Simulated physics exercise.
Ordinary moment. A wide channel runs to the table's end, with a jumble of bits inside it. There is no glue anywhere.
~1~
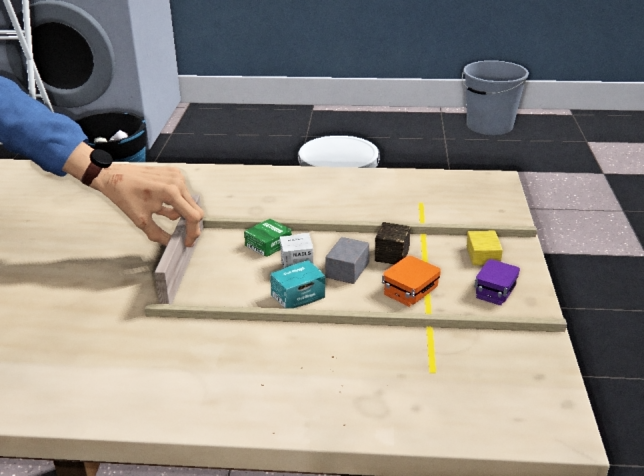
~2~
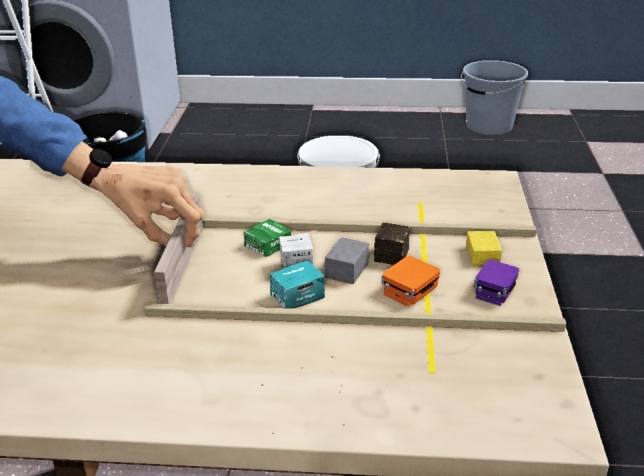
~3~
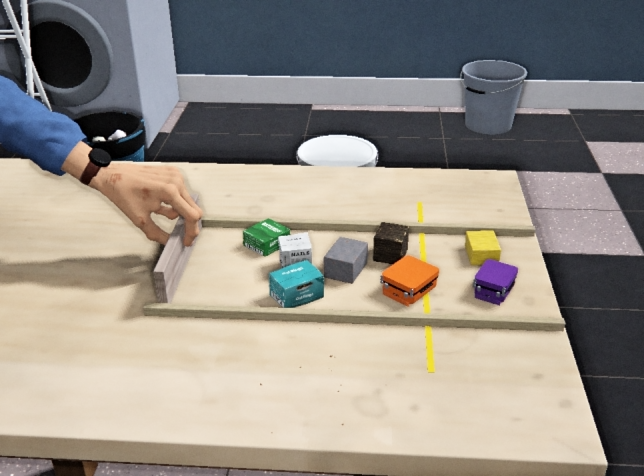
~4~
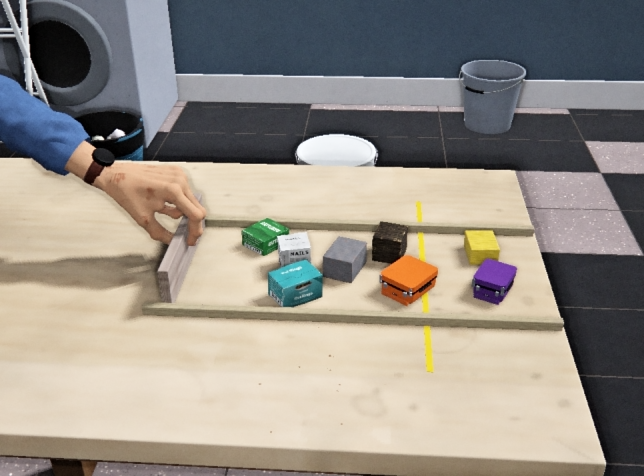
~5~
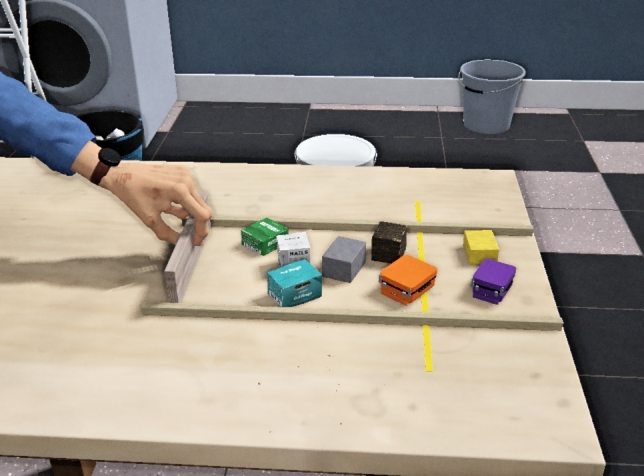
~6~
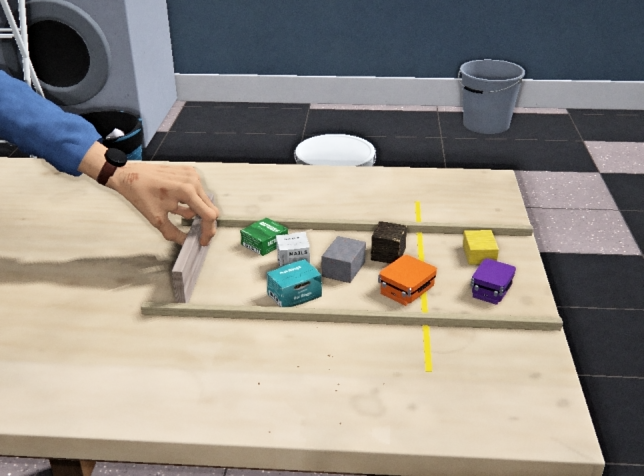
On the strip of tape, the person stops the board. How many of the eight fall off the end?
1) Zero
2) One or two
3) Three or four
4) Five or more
1.
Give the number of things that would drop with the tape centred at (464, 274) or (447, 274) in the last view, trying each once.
It comes to 2, then 0.
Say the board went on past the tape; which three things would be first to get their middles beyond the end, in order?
Earliest first: The purple case, then the yellow block, and then the orange case.
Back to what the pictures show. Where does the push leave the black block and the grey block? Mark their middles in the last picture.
Around (470, 235), then around (470, 261).
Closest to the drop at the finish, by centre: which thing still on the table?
The one is the purple case.
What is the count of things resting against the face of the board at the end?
3.
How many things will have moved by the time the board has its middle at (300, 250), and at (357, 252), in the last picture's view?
First 4, after that 6.
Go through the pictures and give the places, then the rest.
Purple case (497, 283); yellow block (484, 248); orange case (412, 282); board (181, 248); tape (426, 274), in the first picture.
Yellow block (483, 248); grey block (347, 260), in the second picture.
Orange case (410, 281); green box (267, 237), in the third picture.
Purple case (494, 282); black block (390, 243), in the fourth picture.
Yellow block (481, 247); turquoise box (295, 285), in the fifth picture.
Purple case (493, 282); yellow block (480, 247); orange case (408, 280); board (197, 247); tape (422, 273), in the sixth picture.
A little later, none off yet; purple case at rest near (493, 282); yellow block at rest near (480, 247); orange case at rest near (408, 280).
Next, none off yet; purple case moving near (504, 281); yellow block at rest near (480, 247); orange case shifted about its own width near (459, 287).
When it is over, the number that fall off is zero.
